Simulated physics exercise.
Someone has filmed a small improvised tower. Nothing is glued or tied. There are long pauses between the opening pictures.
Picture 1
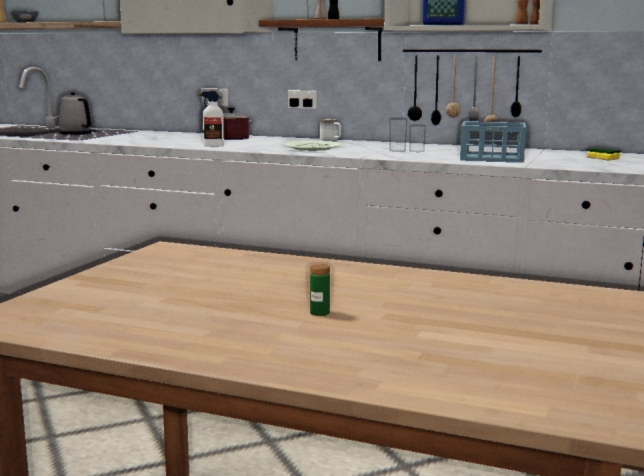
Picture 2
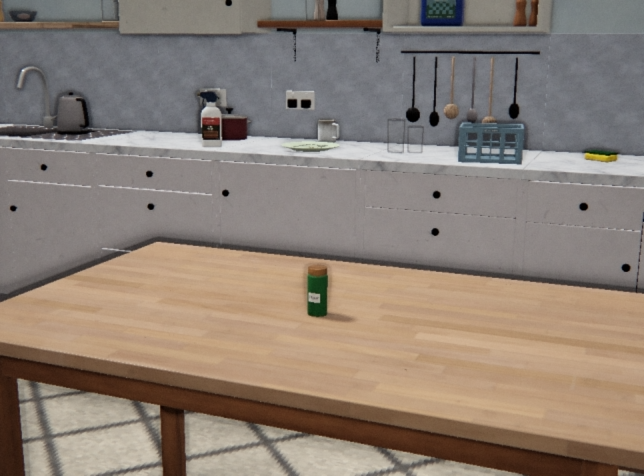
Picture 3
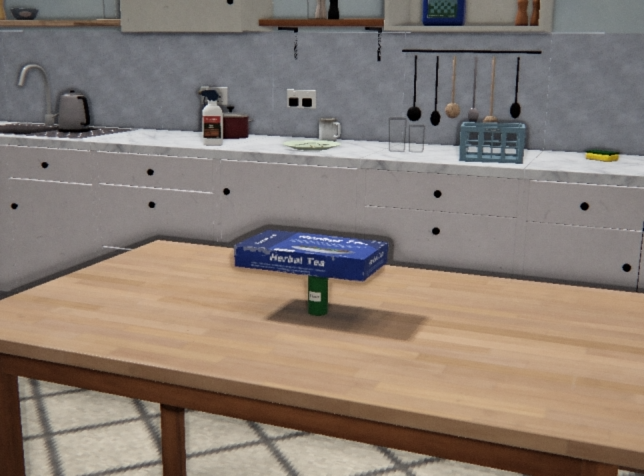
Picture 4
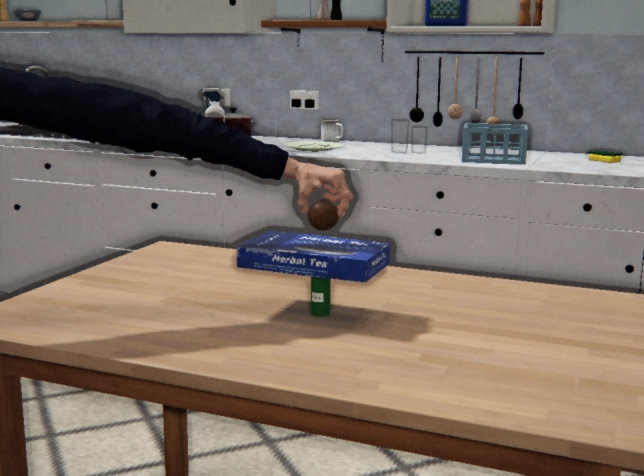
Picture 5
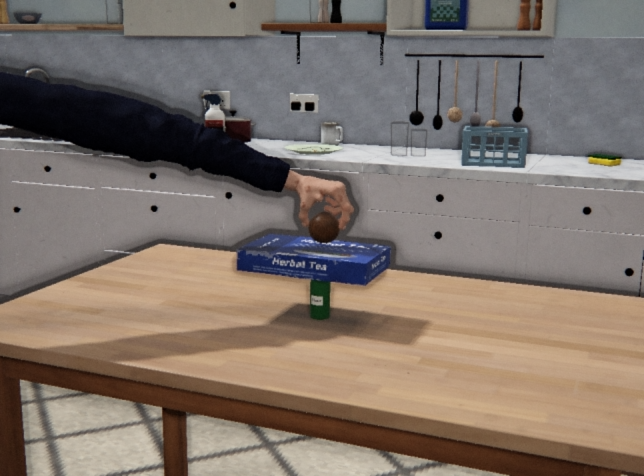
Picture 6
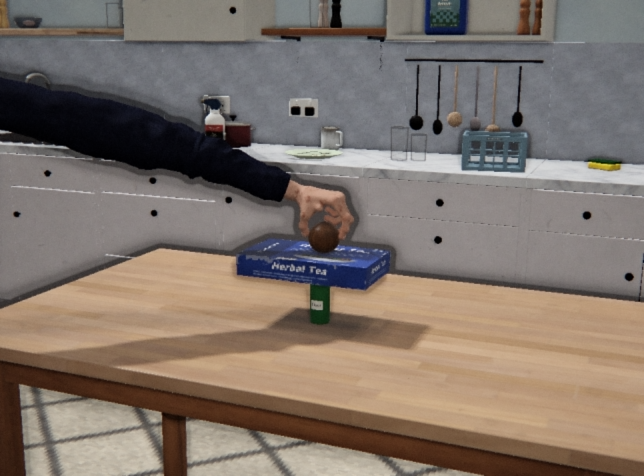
On a wooden table, a blue packet appears atop a green jar, and a hand lowers a brown onion onto it.
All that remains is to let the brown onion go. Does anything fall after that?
The stack stays up.
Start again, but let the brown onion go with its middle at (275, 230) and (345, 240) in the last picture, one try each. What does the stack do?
First, it gives way; second, it holds.
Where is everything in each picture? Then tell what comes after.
In the first picture, the last thing is not in view yet.
In the second picture, the last thing is not in view yet.
In the third picture, the last thing is not in view yet; blue packet (312, 254).
The fourth picture shows coming down; brown onion (323, 215); blue packet (315, 255).
The fifth picture shows coming down; brown onion (324, 227); blue packet (314, 258).
The sixth picture shows set down, still held; brown onion (324, 238); blue packet (314, 263).
Then, 0.20 s on from there, no change.
Then, 0.40 s on from there, brown onion resting near (324, 238).
In the end, all 3 unmoved. At the end, from the last picture's camera, brown onion near (324, 238). The stack keeps its balance.
